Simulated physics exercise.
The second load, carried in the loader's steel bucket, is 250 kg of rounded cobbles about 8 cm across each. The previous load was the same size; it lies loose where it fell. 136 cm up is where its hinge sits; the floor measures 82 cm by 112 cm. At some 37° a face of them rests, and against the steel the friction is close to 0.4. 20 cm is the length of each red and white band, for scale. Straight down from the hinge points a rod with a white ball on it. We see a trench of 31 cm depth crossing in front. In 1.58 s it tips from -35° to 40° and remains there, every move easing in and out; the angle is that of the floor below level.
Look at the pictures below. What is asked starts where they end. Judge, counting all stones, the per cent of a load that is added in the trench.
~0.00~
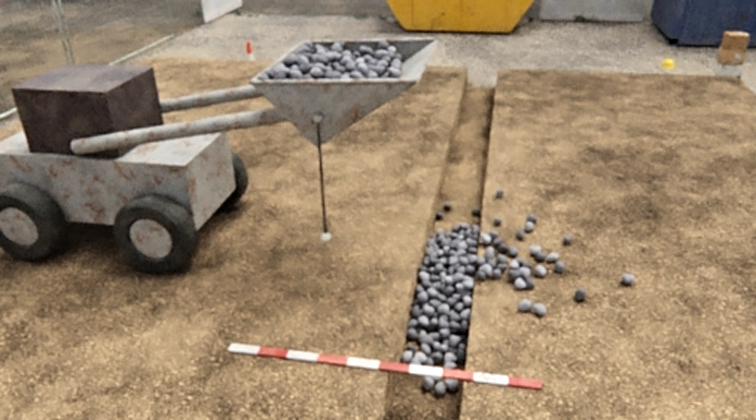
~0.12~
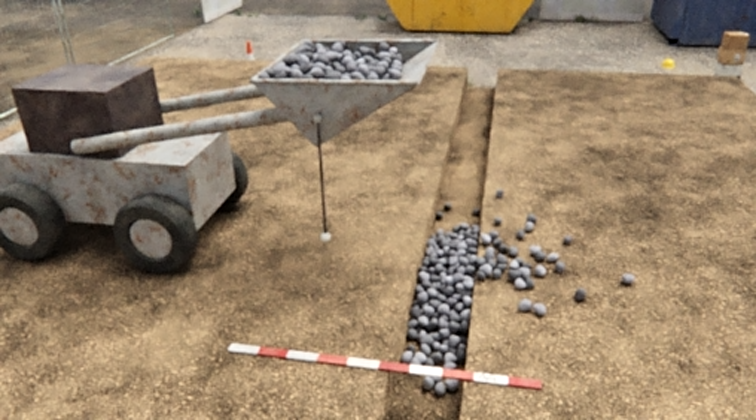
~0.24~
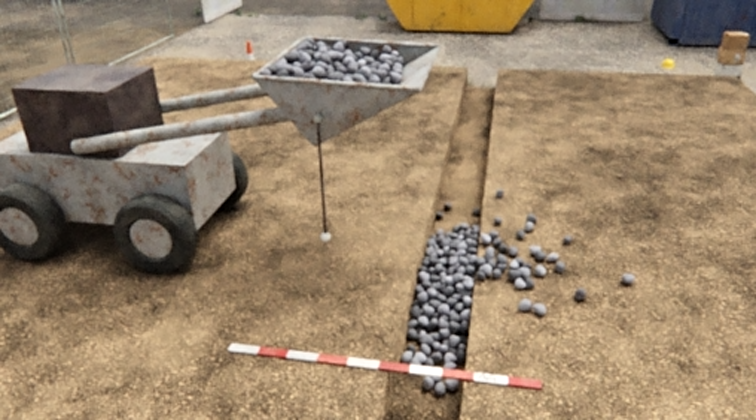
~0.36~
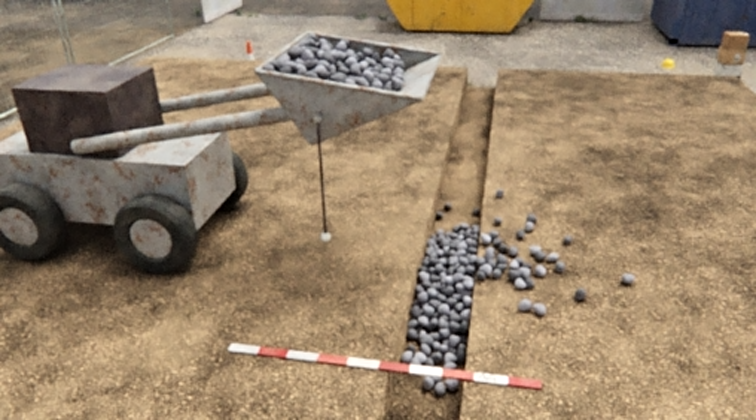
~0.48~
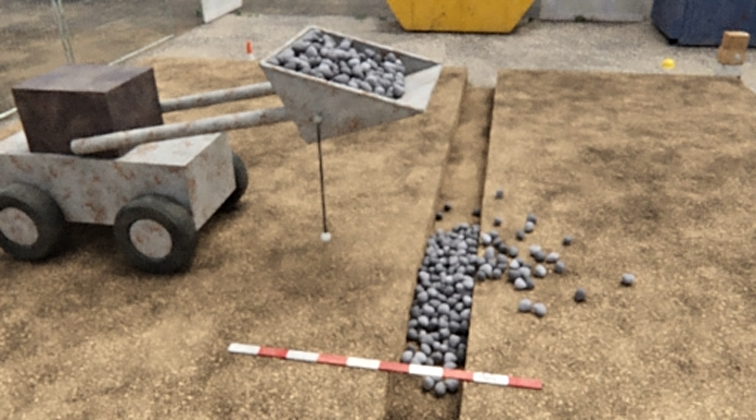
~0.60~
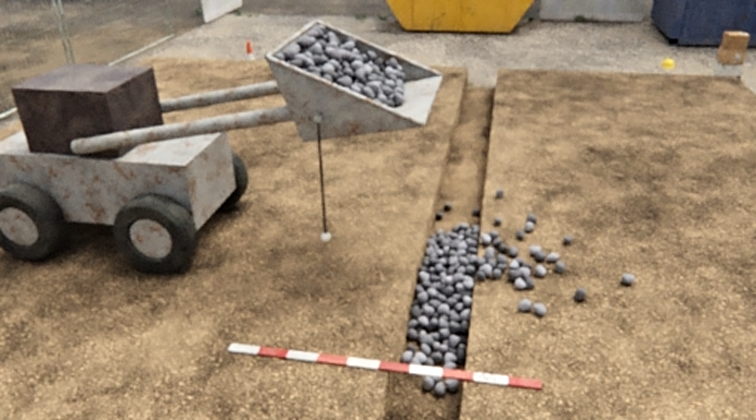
Close to 75 parts in a hundred.
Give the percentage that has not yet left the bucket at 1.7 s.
Some 30 percent, roughly.
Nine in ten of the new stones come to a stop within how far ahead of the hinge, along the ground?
That's roughly 130 cm.
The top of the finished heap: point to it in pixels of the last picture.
Around (479, 249).
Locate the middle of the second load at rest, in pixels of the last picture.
They settle centred around (454, 257).
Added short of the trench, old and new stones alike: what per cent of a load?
0 %.
After 1.2 s the floor is at 28°; in per cent of one load, 100 in the bucket, 89 in the trench, 11 past the trench; the foremost stones are at (593, 274).
After 1.7 s the floor is at 40°; in per cent of one load, 30 in the bucket, 14 short of the trench, 145 in the trench, 12 past the trench; the foremost stones are at (593, 274).
After 2.0 s the floor is at 40°; in per cent of one load, 0 in the bucket, 1 short of the trench, 173 in the trench, 26 past the trench; the foremost stones are at (593, 272).
After 4.6 s the floor is at 40°; in per cent of one load, 0 in the bucket, 2 short of the trench, 164 in the trench, 34 past the trench; the foremost stones are at (612, 283). Net gain in the trench, 75.
